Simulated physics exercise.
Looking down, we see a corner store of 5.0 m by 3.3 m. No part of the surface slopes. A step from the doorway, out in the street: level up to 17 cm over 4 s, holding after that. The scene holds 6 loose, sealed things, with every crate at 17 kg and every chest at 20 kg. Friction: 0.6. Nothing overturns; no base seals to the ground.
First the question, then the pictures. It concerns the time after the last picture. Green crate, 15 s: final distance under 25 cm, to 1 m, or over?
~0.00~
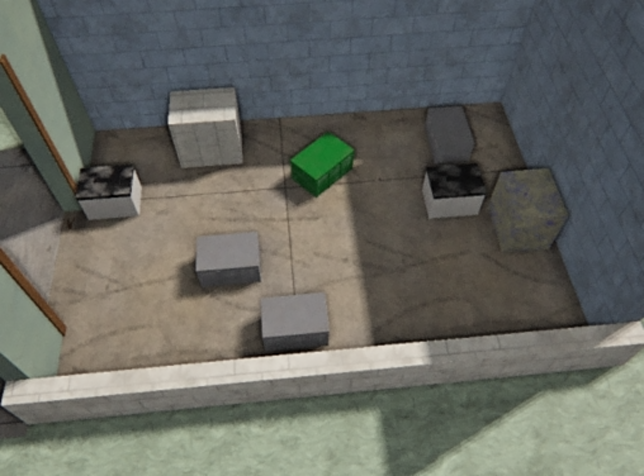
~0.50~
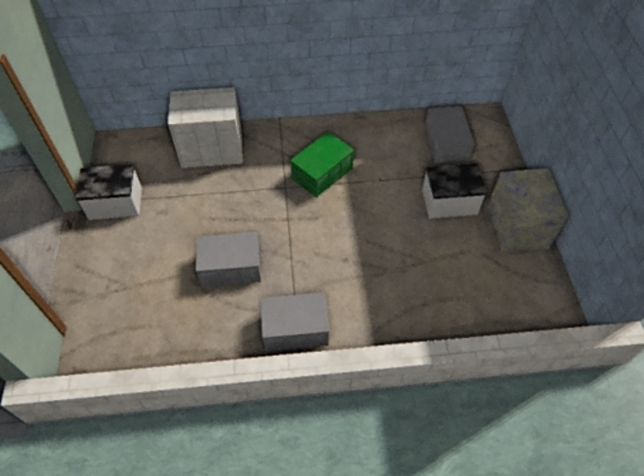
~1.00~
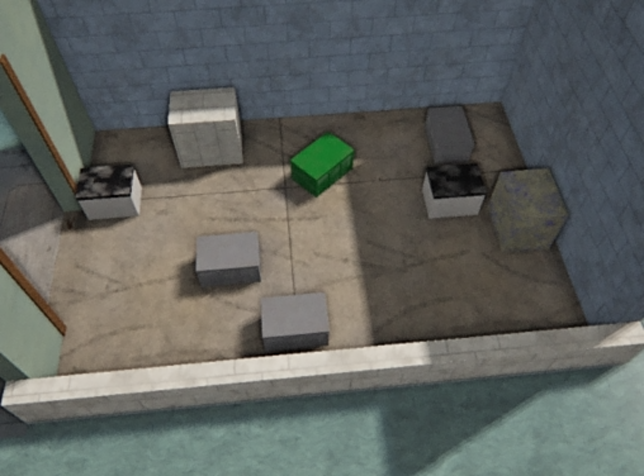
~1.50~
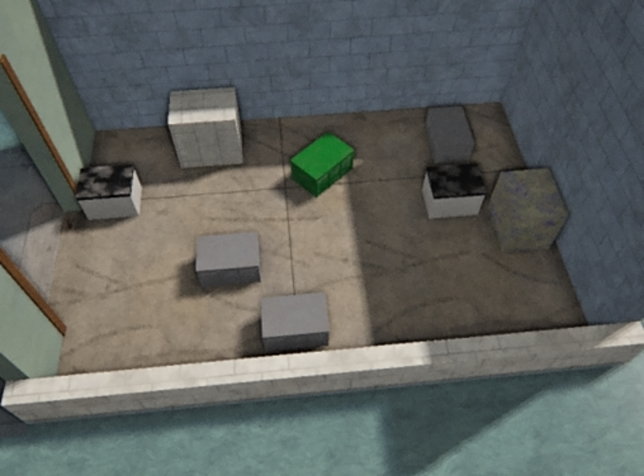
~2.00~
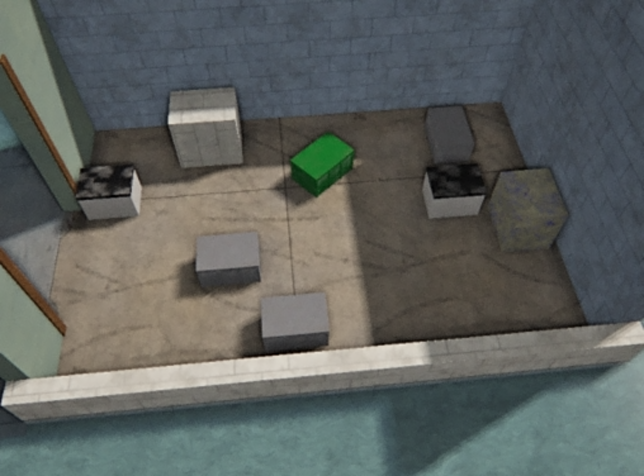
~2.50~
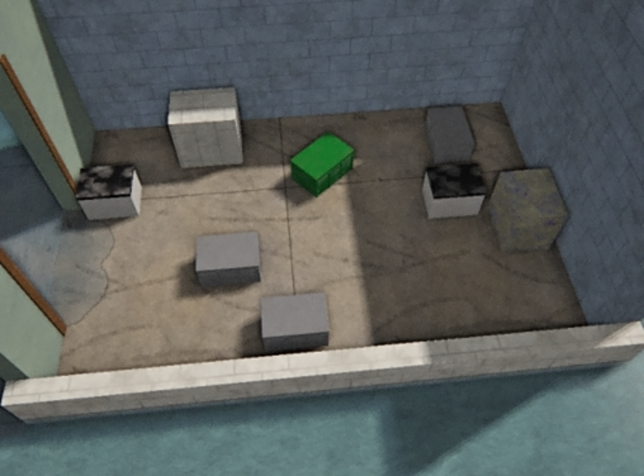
It is going to make a small trip.
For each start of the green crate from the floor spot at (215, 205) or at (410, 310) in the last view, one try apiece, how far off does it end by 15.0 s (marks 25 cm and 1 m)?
Taking them in order, it is swept well off and then it is swept well off.
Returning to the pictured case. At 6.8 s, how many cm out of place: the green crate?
I'd put it at around 0 cm.
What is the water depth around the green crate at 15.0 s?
Near 13 cm deep.
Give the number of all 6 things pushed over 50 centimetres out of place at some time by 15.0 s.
By my tally, 4.
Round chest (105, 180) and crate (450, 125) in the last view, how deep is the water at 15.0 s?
Roughly 8 and 15 cm.
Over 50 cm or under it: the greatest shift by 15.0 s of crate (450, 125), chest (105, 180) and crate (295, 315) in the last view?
Within, within, beyond.
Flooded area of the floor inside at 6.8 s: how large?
Near 12.0 m2 in all.
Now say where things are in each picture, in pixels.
In the first frame, the green crate at (322, 155) rests on the ground; water covers 0.0 m2; 0 of 6 have shifted.
In the second frame, the green crate at (322, 155) rests on the ground; 0.0 m2 under water; 0 of 6 have shifted.
In the third frame, the green crate at (322, 155) rests on the ground; 0.0 m2 under water; 0 of 6 have shifted.
In the fourth frame, the green crate at (322, 155) rests on the ground; 0.0 m2 under water; 0 of 6 have shifted.
In the fifth frame, the green crate at (322, 155), on the bottom; water covers 0.0 m2; 0 of 6 have shifted.
In the sixth frame, the green crate at (322, 155), on the bottom; water covers 0.3 m2; 0 of 6 have shifted.
After 3.5 s the green crate is near (322, 155), 0.0 m from its start, aground; 0 afloat.
After 6.8 s the green crate is near (322, 155), 0.0 m from its start, aground; 0 afloat.
After 11.0 s the green crate is near (322, 154), 0.0 m from its start, aground; 2 afloat.
After 15.0 s the green crate is near (373, 149), 0.6 m from its start, afloat; 5 afloat.
